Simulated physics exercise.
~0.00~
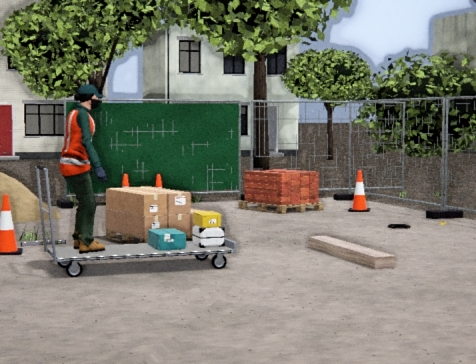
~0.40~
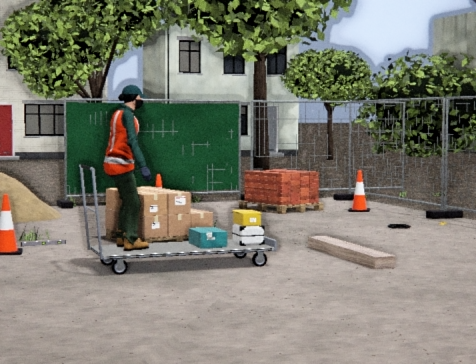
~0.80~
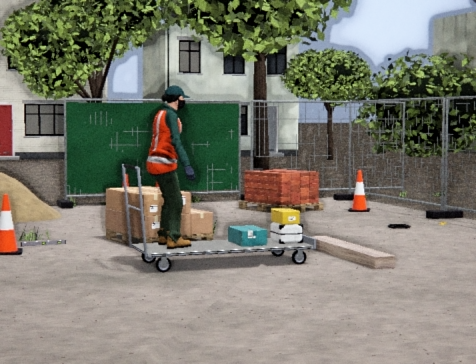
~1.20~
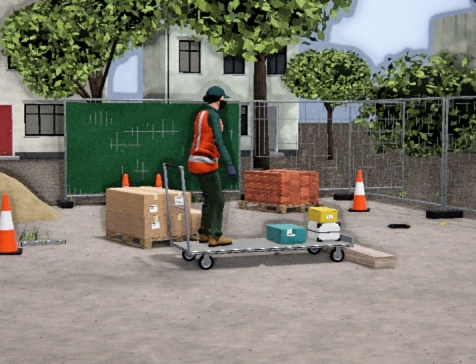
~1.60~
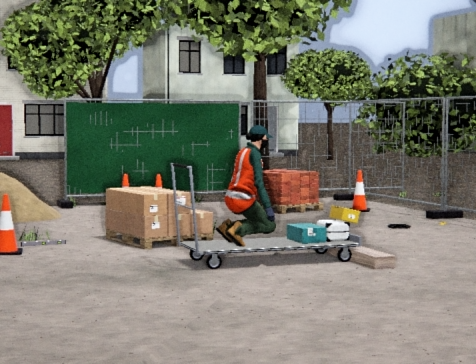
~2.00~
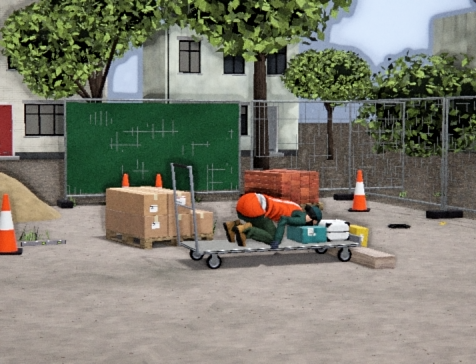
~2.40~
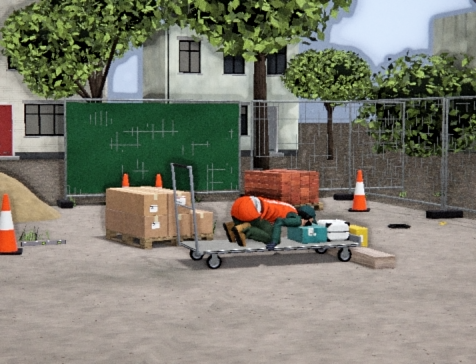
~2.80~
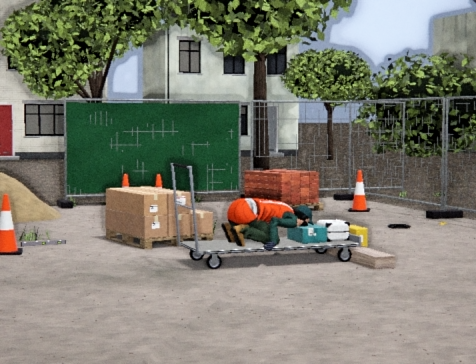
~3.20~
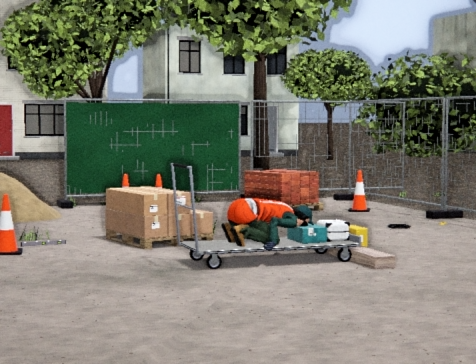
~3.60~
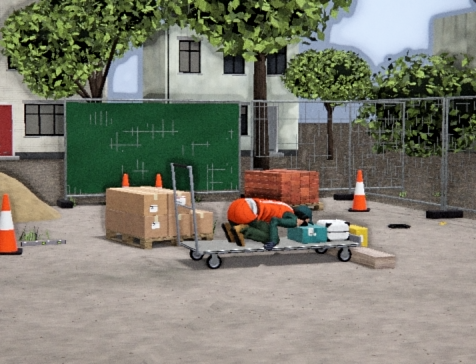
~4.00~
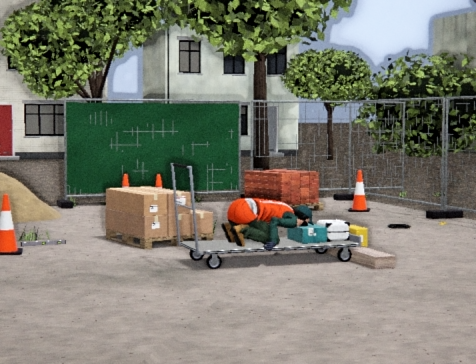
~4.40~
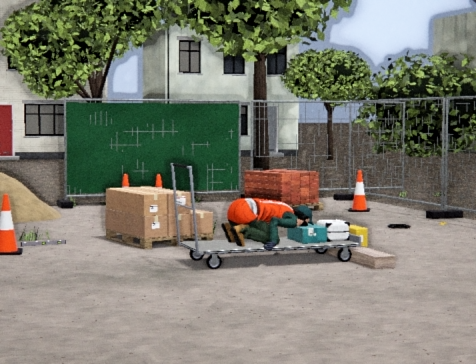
Flatbed cart carrying a standing worker rolls right and stops at a beam, the worker folding forward and yellow tote toppling off.
